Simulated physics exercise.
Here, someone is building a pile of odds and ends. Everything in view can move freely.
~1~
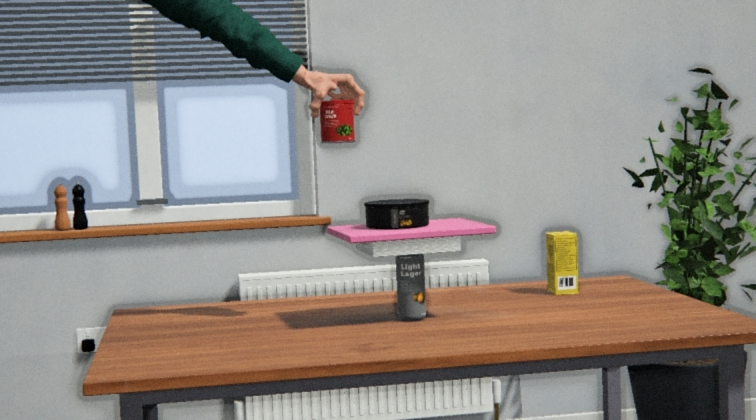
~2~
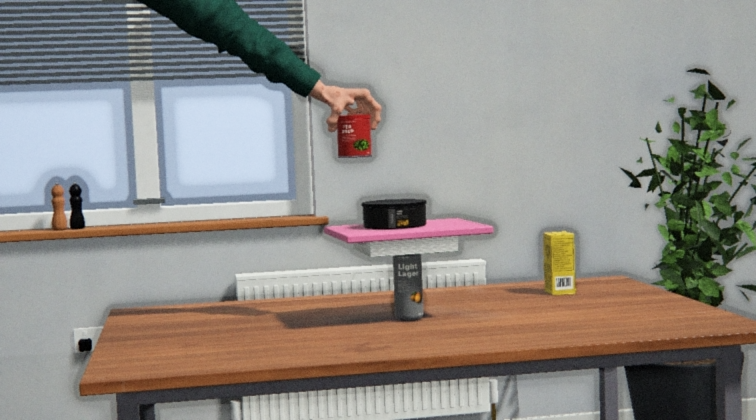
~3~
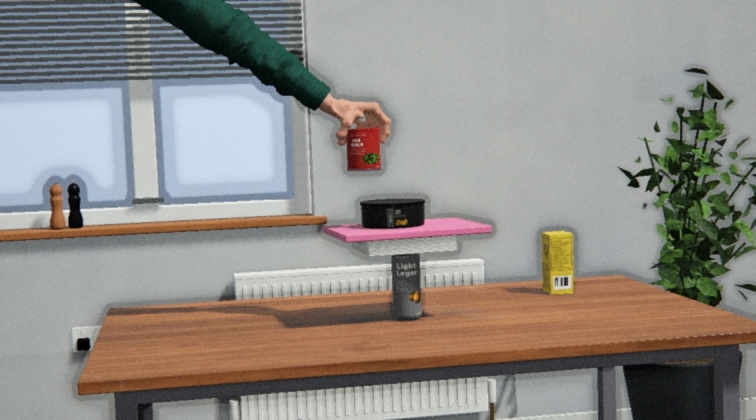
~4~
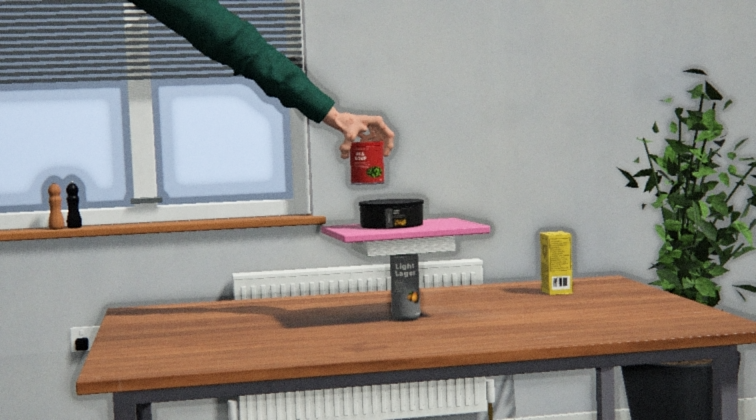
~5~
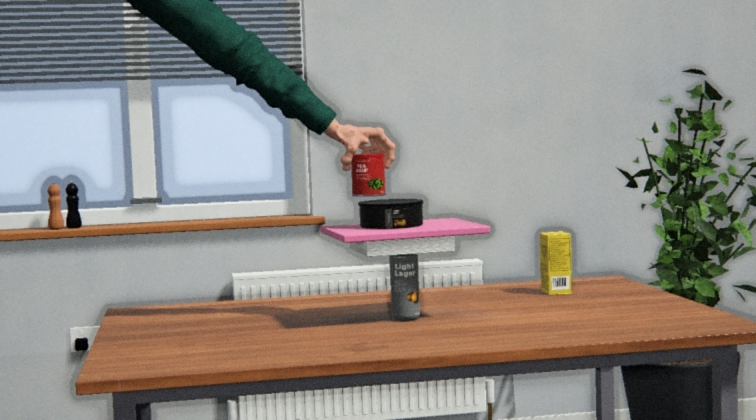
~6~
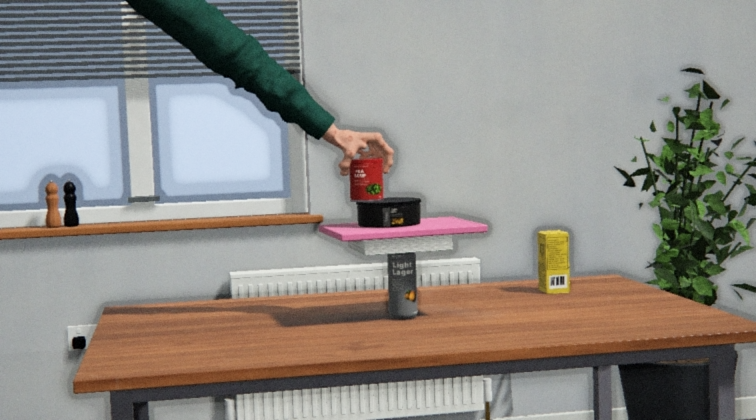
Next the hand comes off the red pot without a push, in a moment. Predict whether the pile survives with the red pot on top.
It survives.
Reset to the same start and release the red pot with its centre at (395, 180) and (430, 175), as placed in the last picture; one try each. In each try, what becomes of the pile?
It survives in the first case and caves in in the second case.
Then, 0.80 s past the last view, nothing moves.
Then, 2.00 s past the last view, red pot resting near (365, 181).
Finally, all 6 still in place. Final places as the last picture's camera would see them, red pot near (365, 181). The pile keeps its balance.
